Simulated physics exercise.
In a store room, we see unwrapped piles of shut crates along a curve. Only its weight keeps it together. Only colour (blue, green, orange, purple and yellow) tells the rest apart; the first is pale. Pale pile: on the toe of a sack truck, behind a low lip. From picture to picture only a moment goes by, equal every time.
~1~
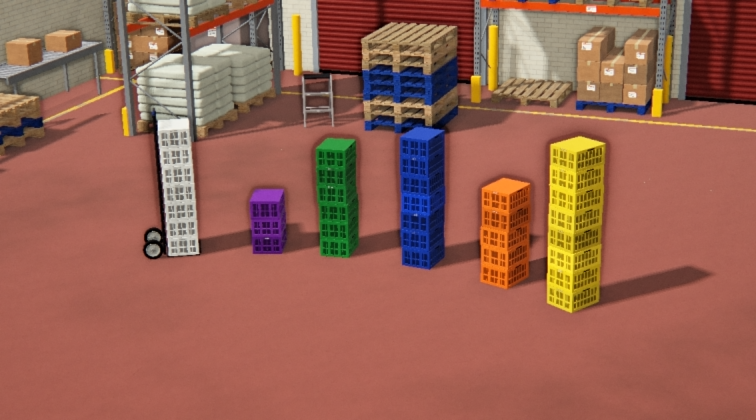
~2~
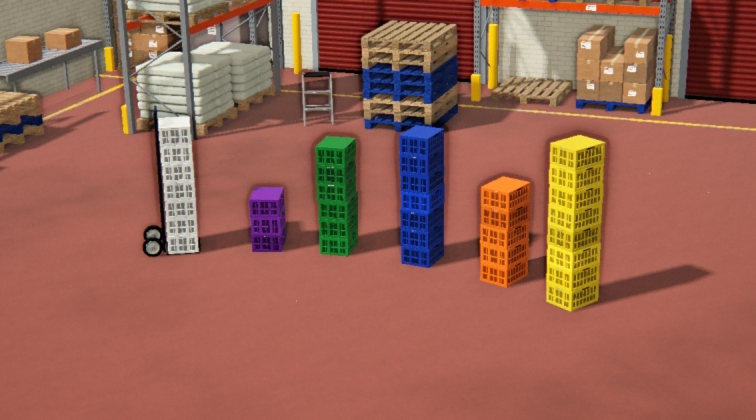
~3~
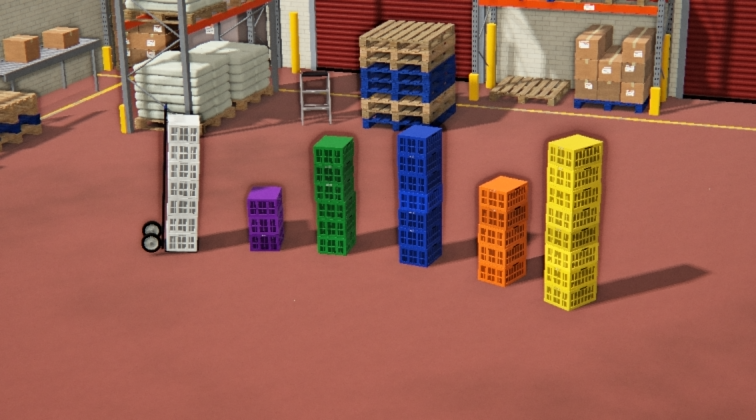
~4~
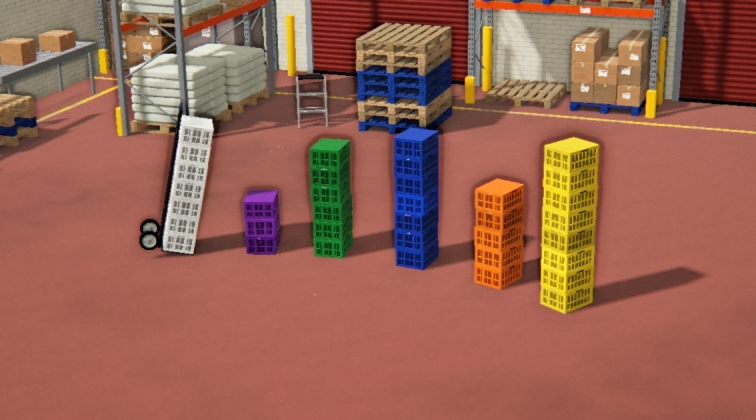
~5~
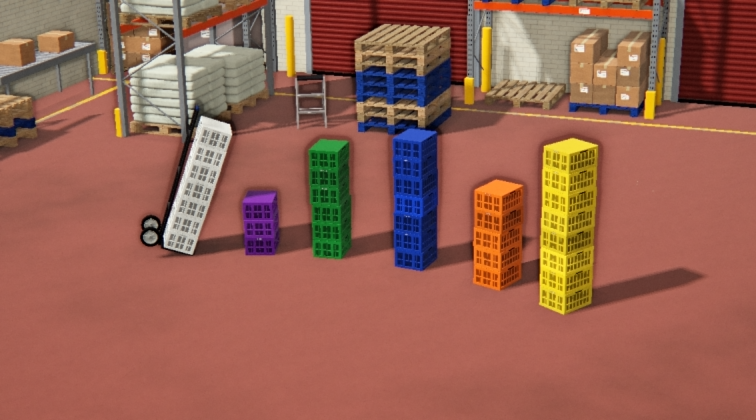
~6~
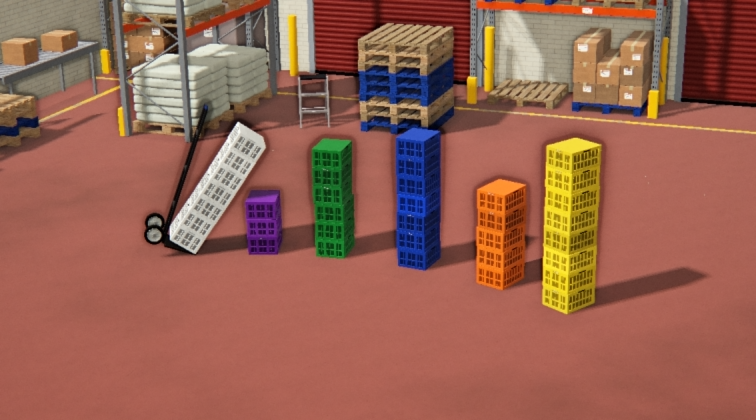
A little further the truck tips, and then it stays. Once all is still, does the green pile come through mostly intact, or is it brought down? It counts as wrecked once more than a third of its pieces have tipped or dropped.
It comes through mostly intact.
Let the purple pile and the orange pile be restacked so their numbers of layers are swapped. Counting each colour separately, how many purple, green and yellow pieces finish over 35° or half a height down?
The tally reads purple 4, then green 6, then yellow 0.
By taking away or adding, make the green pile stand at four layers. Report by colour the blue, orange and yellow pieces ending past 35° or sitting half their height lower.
By colour, that gives blue at 0, orange at 0 and yellow at 0.
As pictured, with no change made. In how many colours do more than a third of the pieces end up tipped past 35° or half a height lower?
Altogether, 0.
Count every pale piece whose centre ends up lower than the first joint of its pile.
The number is 2.
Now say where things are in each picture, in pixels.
In the first picture (pixels give the middle of a visible side), truck frame (156, 144) level; top green crate (331, 159); top purple crate (265, 210); none of the others has stirred.
Truck frame (157, 142) rocked barely; top green crate (330, 157), in the second picture.
Truck frame (165, 138) rocked barely, top of the pale pile leaning barely; top green crate (328, 156); none of the others has stirred, in the third picture.
Truck frame (177, 138) rocked a little, top of the pale pile leaning a little; top green crate (325, 159); none of the others has stirred, in the fourth picture.
Truck frame (190, 138) rocked clearly, top of the pale pile leaning clearly; top green crate (324, 160); none of the others has stirred, in the fifth picture.
Truck frame (198, 137) rocked clearly, top of the pale pile leaning well over; top green crate (327, 159); top orange crate (491, 202); none of the others has stirred, in the sixth picture.
Shortly afterwards, 7 of the pale pile down; none of the 6 green crates down (0 of 29 in all colours); top green crate unmoved.
Next, 7 of the pale pile down; none of the 6 green crates down (0 of 29 in all colours); top green crate unmoved; top purple crate a little from its place.
Some moments later, 7 of the pale pile down; none of the 6 green crates down (0 of 29 in all colours); top green crate unmoved; top purple crate half its height from its place.
Afterwards, 7 of the pale pile down; none of the 6 green crates down (0 of 29 in all colours); top green crate a little from its place; top purple crate tilted barely.
In the end, 7 of the pale pile down; none of the 6 green crates down (0 of 29 in all colours); top green crate unmoved; top purple crate tilted barely. From the last view, middles, top green crate near (333, 154), top purple crate near (283, 203).
